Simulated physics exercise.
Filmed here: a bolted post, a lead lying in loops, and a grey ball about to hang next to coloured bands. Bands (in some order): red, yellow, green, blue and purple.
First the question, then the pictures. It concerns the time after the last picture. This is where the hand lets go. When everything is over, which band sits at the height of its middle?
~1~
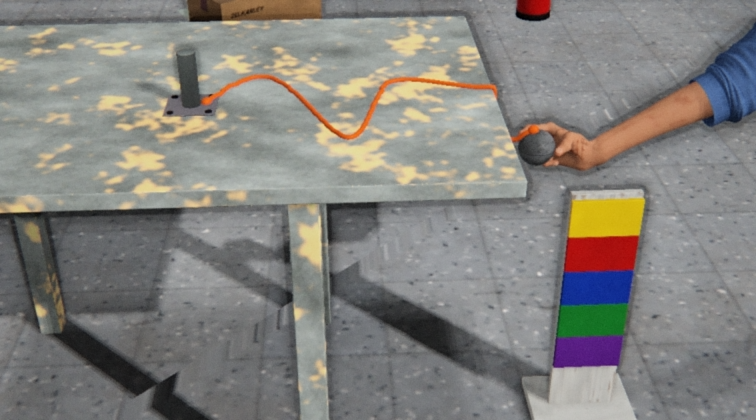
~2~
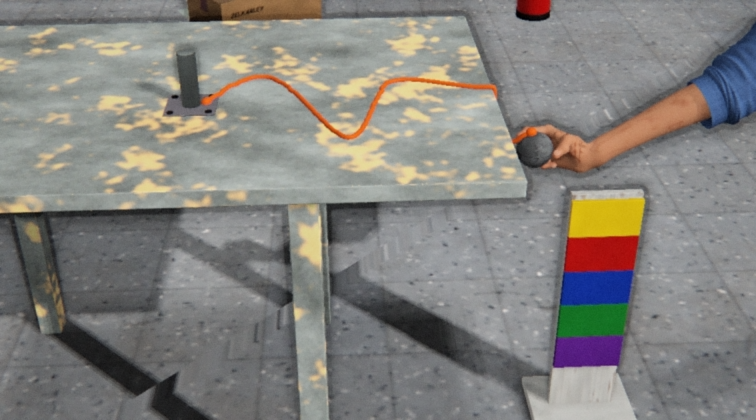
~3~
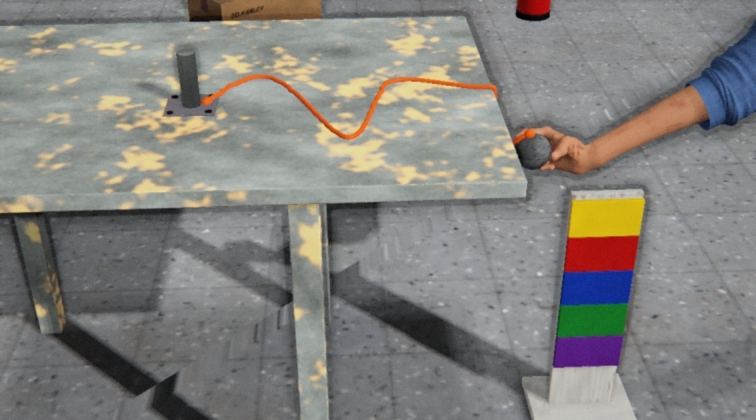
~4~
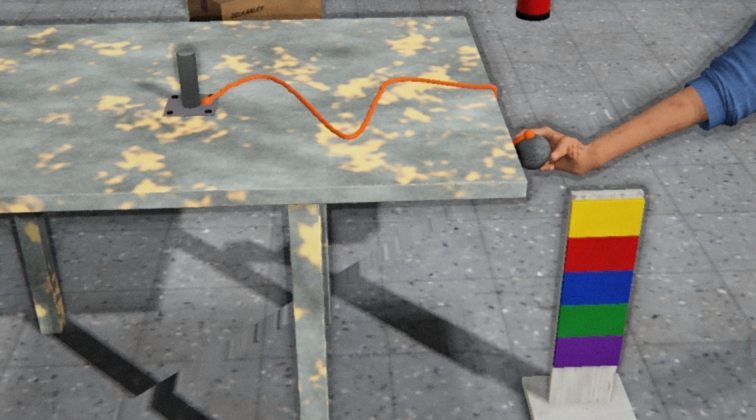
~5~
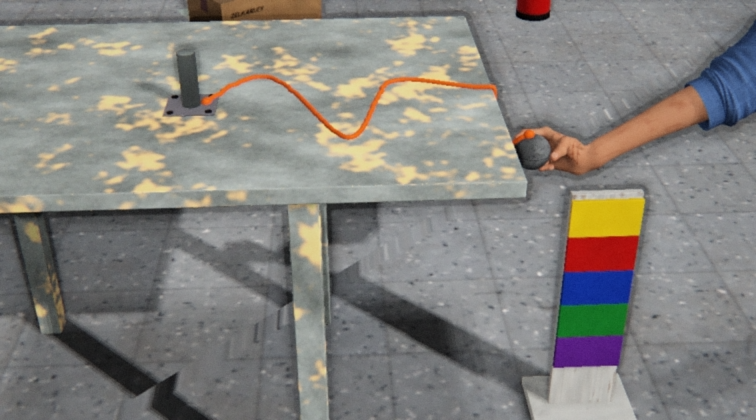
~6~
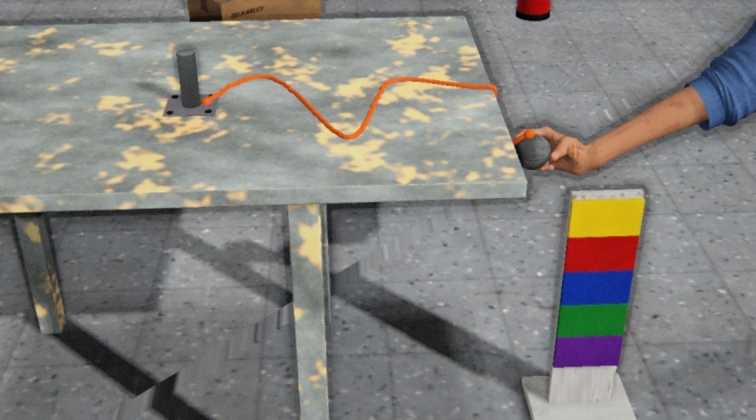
The purple one.
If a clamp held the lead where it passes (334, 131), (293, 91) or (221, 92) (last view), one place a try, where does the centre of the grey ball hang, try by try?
Near (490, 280), (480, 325) and (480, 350).
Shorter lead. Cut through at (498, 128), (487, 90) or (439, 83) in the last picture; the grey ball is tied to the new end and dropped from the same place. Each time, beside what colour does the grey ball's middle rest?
Green; blue; red.
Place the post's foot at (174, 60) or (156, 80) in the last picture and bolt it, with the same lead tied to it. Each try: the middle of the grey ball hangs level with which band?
Result 1: Green. Result 2: Green.
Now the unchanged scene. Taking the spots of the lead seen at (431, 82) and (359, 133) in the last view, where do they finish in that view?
They go to (489, 232) and to (485, 95).
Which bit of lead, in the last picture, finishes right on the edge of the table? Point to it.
Roughly (363, 127).
Early on, ball near (501, 346); level with purple.
Midway, ball near (467, 359); level with purple.
Finally, ball near (479, 358); level with purple. At purple.
